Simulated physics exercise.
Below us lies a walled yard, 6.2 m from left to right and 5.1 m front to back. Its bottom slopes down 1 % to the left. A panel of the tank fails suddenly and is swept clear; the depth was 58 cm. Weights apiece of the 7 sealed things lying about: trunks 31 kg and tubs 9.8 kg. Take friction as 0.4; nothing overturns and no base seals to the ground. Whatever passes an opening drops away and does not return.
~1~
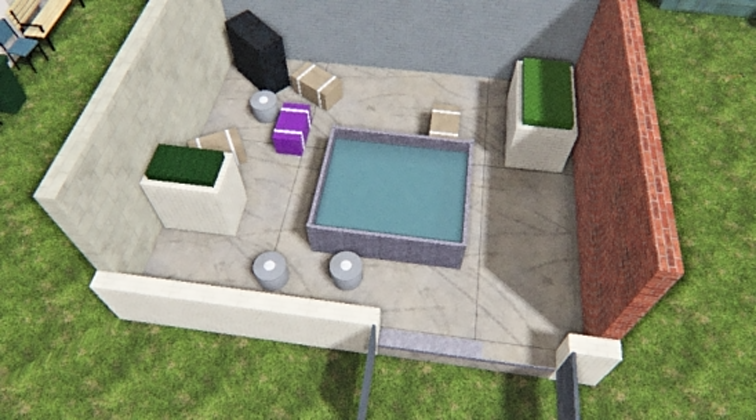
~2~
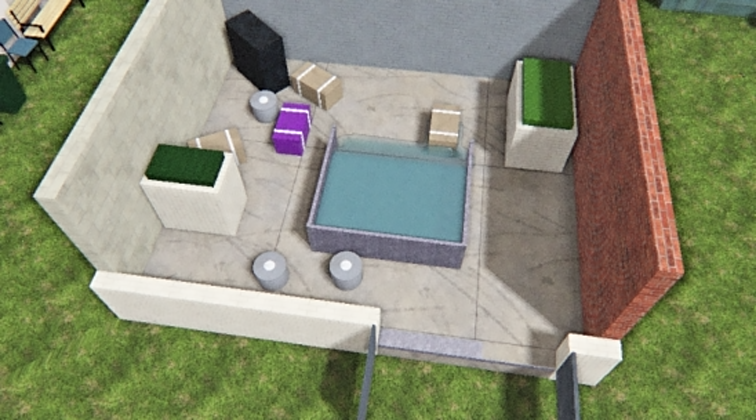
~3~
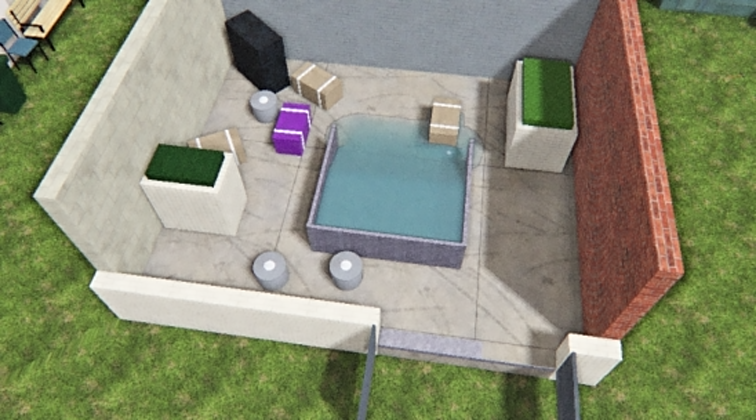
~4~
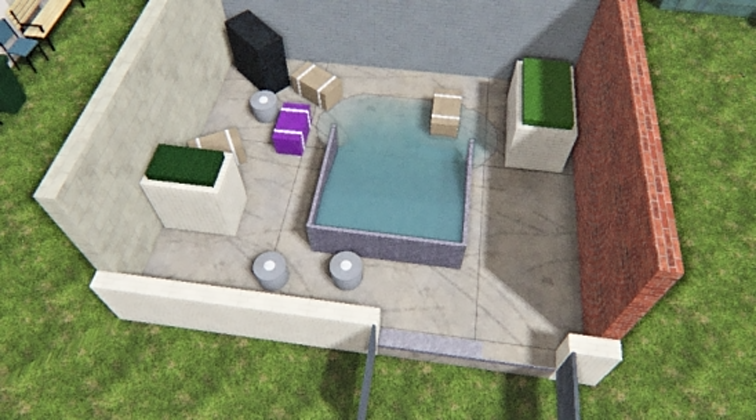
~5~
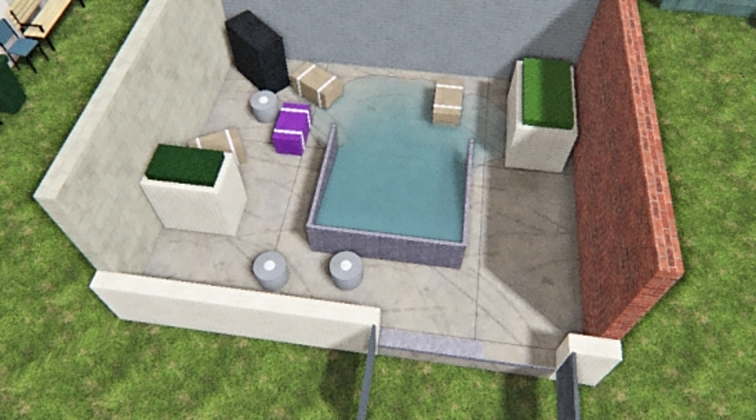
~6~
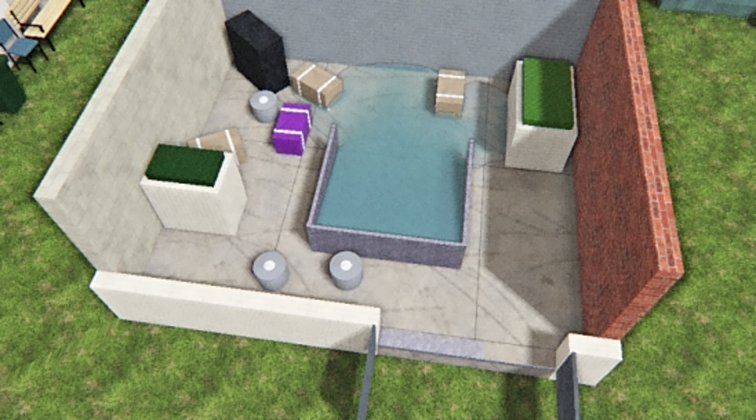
Water pours out of the open far side of a rectangular tank in a walled yard, spreading across the paving toward the grey back wall, and pushes a tan box backward while the purple trunk stays in place.
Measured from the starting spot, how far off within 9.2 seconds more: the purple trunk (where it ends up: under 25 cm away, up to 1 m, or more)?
The purple trunk ends far away.
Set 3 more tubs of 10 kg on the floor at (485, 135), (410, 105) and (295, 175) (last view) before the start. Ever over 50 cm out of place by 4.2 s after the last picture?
In turn: Past it, past it, past it.
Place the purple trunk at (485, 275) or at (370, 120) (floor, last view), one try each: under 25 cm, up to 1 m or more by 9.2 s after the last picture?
In turn: It barely shifts; it ends far away.
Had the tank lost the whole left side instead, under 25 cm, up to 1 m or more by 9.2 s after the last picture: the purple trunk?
Then the purple trunk travels far.
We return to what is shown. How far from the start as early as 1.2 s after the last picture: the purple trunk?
About 0 cm.
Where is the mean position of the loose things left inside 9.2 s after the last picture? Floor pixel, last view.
Around (304, 237).
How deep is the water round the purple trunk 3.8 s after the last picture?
About 8 cm.
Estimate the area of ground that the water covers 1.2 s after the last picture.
Some 13 m2.
Then, 1.2 s after the last picture the purple trunk is near (292, 121), 0.0 m from its start, aground; 0 of 7 are out; 2 afloat.
Then, 3.8 s after the last picture the purple trunk is near (280, 166), 1.0 m from its start, aground; 0 of 7 are out; 3 afloat.
Then, 6.2 s after the last picture the purple trunk is near (273, 241), 2.3 m from its start, aground; 0 of 7 are out; 1 afloat.
Then, 9.2 s after the last picture the purple trunk is near (247, 249), 2.5 m from its start, aground; 0 of 7 are out; 4 afloat.
